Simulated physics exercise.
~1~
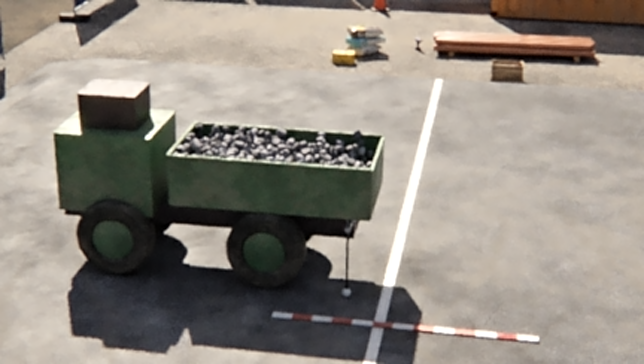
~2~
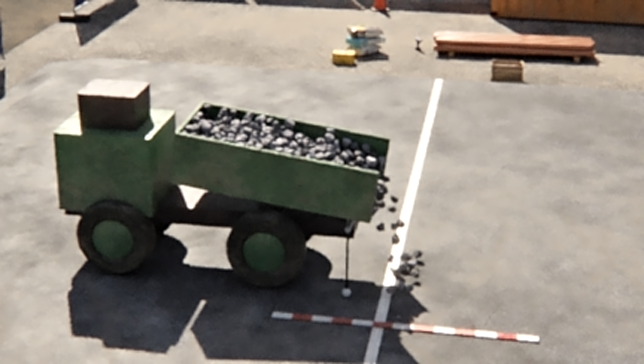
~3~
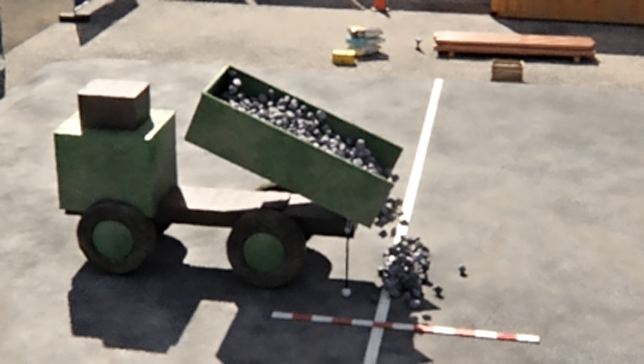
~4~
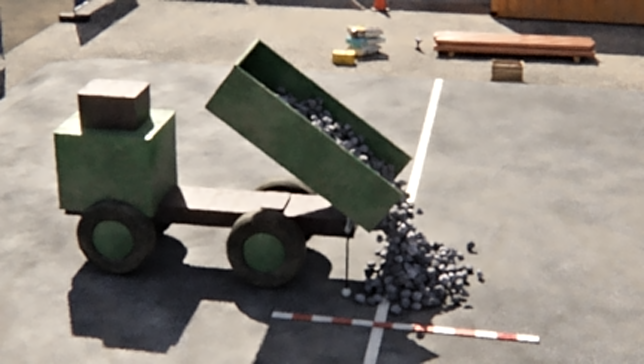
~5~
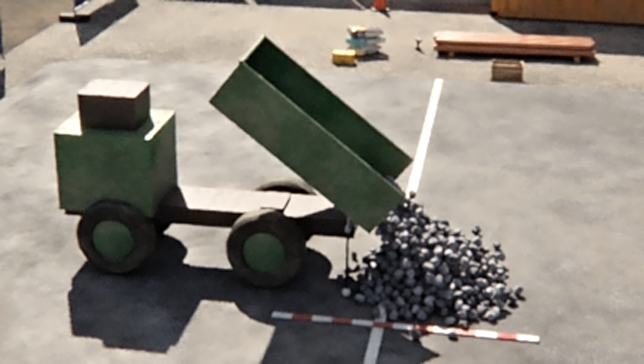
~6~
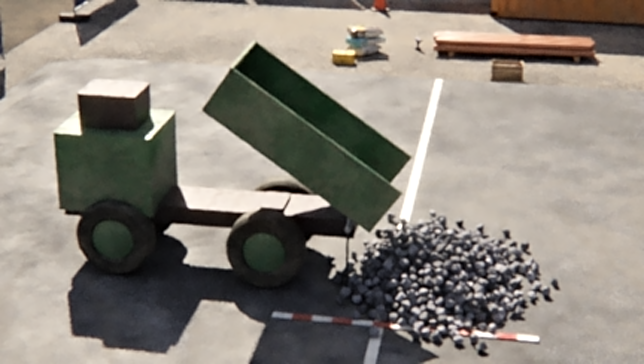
The video shows a green truck on grey pavement tilting its bed of dark stones, which spill from the right end and build into a spreading heap across a white painted line and a red-and-white striped strip, until the raised bed looks empty, with most stones beyond the line.
